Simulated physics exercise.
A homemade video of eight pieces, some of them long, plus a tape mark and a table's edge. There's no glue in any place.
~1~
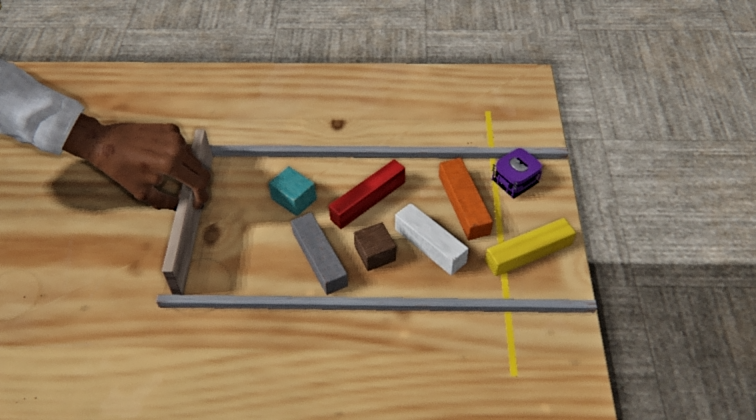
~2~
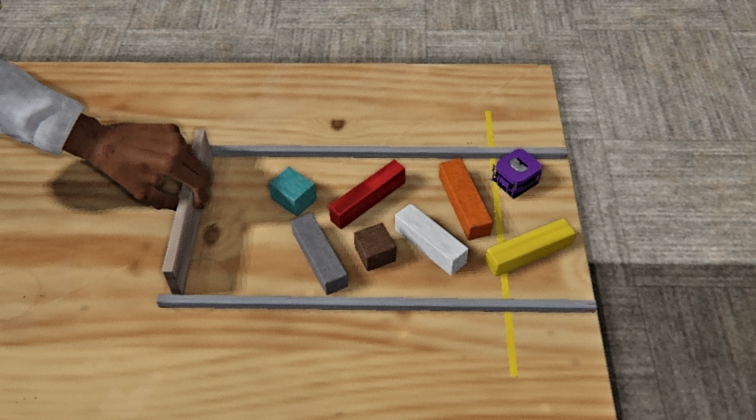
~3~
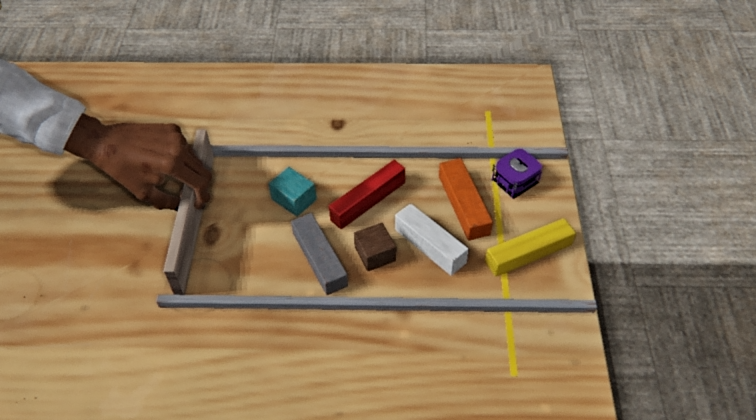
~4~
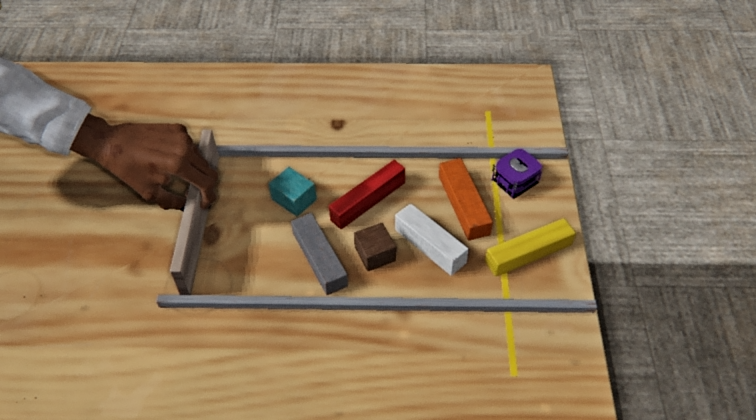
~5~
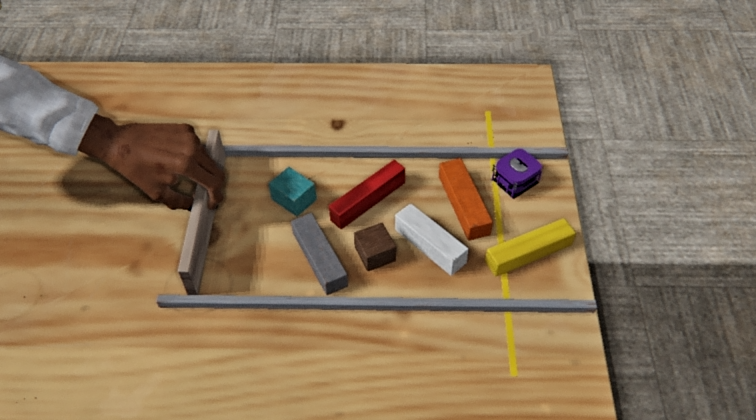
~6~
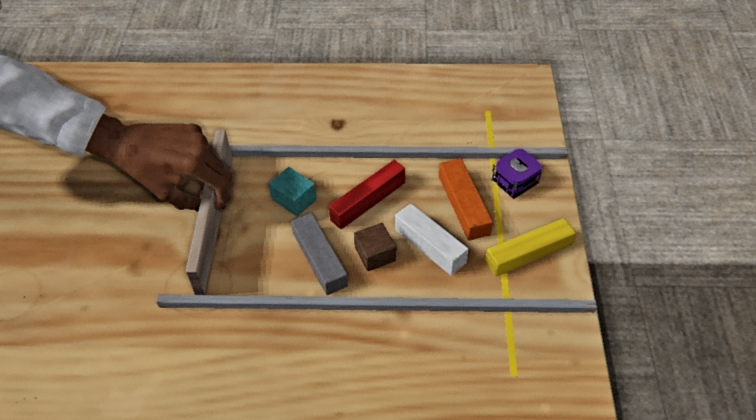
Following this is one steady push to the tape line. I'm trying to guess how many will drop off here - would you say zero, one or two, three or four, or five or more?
Most likely the ones that land below will number fewer than three, yet some.
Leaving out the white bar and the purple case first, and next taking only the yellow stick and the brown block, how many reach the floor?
The answer is 0 and then 1.
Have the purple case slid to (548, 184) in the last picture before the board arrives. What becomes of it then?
Lab note: Started there, it ends up below.
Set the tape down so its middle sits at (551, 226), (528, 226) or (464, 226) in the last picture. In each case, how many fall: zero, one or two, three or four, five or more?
Result per tape, as listed: Five or over; three or four; zero.
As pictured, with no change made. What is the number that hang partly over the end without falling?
That'd be 1.
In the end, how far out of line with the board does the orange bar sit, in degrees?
I'd put it at about 15°.
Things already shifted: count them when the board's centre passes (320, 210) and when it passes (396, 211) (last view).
I count 3 first and 6 after.
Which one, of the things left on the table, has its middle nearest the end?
That would be the orange bar.
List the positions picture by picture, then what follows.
Yellow stick (530, 247); purple case (517, 173); orange bar (465, 198); board (190, 209); tape (499, 226), in the first picture.
Purple case (517, 173); turquoise block (293, 192), in the second picture.
Orange bar (465, 198); brown block (375, 247), in the third picture.
Yellow stick (530, 247); red stick (368, 194), in the fourth picture.
Purple case (517, 173); white bar (431, 239), in the fifth picture.
Yellow stick (530, 247); purple case (517, 173); orange bar (465, 198); board (211, 209); tape (499, 226), in the sixth picture.
Soon after, none off yet; yellow stick at rest near (530, 247); purple case at rest near (517, 173); orange bar at rest near (465, 198).
At rest, the number that fall off is one or two; fallen, purple case and yellow stick.
